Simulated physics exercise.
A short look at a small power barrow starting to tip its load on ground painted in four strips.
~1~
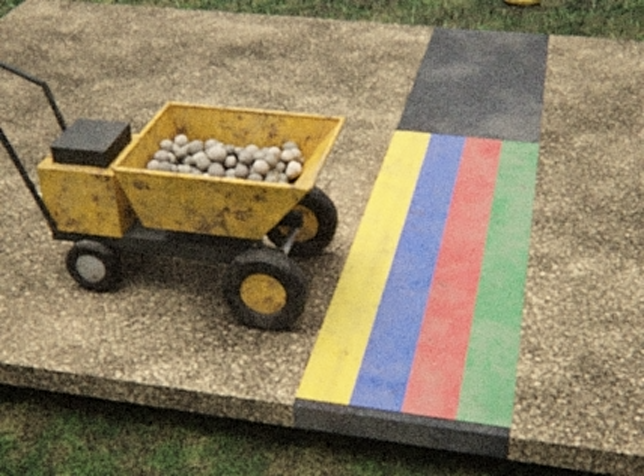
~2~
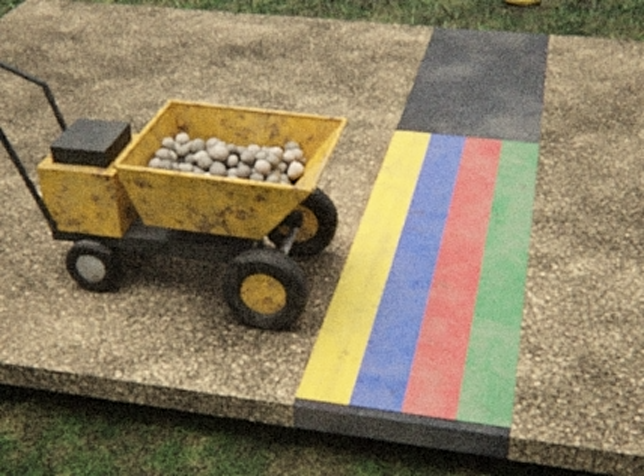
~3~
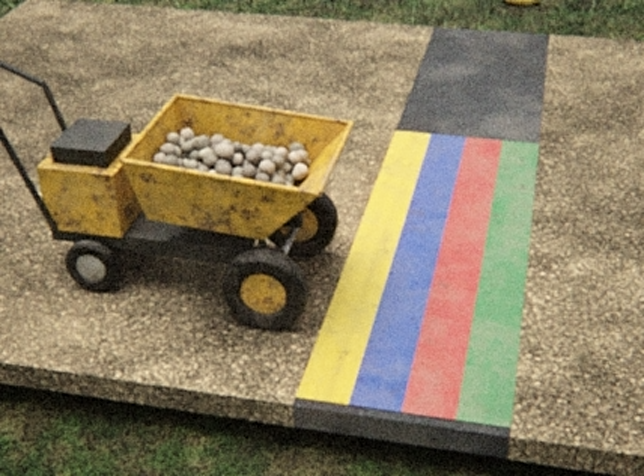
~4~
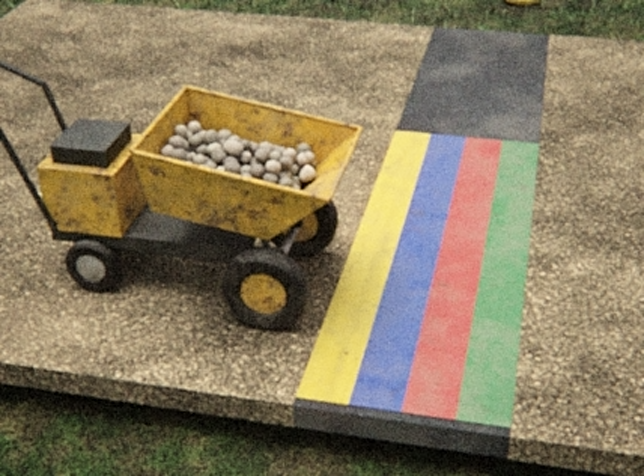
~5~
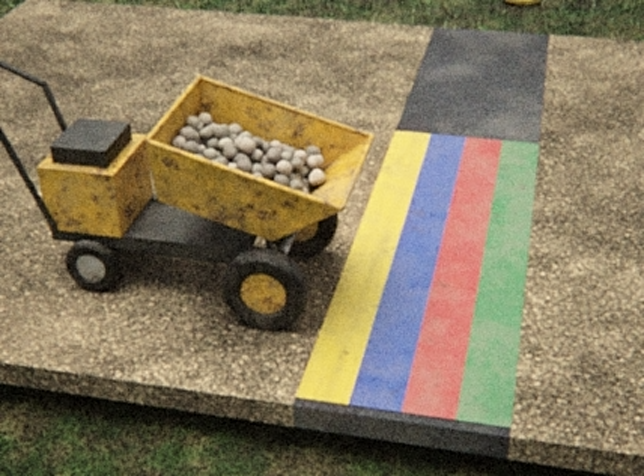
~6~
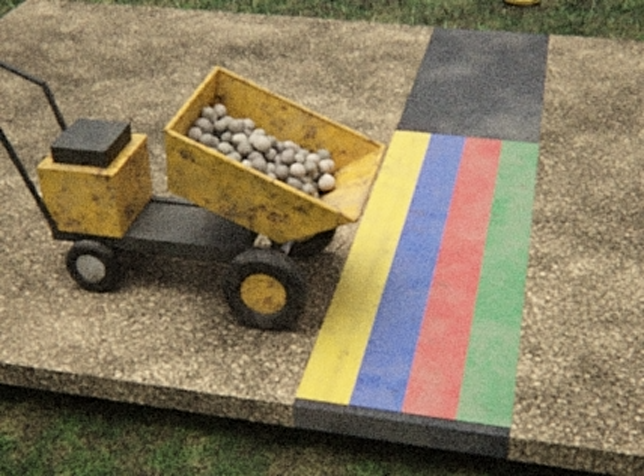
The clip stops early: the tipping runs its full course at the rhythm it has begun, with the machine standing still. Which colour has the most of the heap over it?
The red one gets the largest share.
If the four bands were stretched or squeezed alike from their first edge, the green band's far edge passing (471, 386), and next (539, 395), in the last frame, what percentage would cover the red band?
Near 20 % and 30 %.
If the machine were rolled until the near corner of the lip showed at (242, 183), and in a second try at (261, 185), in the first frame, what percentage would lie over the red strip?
About 10 and 20 per cent.
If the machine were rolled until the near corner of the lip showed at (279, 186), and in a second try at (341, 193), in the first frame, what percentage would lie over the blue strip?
In turn 30 and 0 in a hundred.
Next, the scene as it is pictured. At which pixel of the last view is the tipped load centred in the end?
At about (464, 301).
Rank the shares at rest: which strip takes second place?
Second comes the strip in green.
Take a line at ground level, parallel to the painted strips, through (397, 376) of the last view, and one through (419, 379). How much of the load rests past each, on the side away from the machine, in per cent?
Near 70 % and 60 %.
Soon after the last picture, skip tipped steeply; all in the skip.
A little later, skip tipped right over; about two thirds in the skip; a small part over the blue strip; about a quarter over the red strip; a small part over the green strip.
Later still, skip tipped right over; about a quarter in the skip; a small part over the blue strip; about a third over the red strip; about a quarter over the green strip; a small part off the paint.
At rest, skip tipped right over; about a quarter in the skip; none over the yellow strip; a small part over the blue strip; about a third over the red strip; about a quarter over the green strip; a small part off the paint.
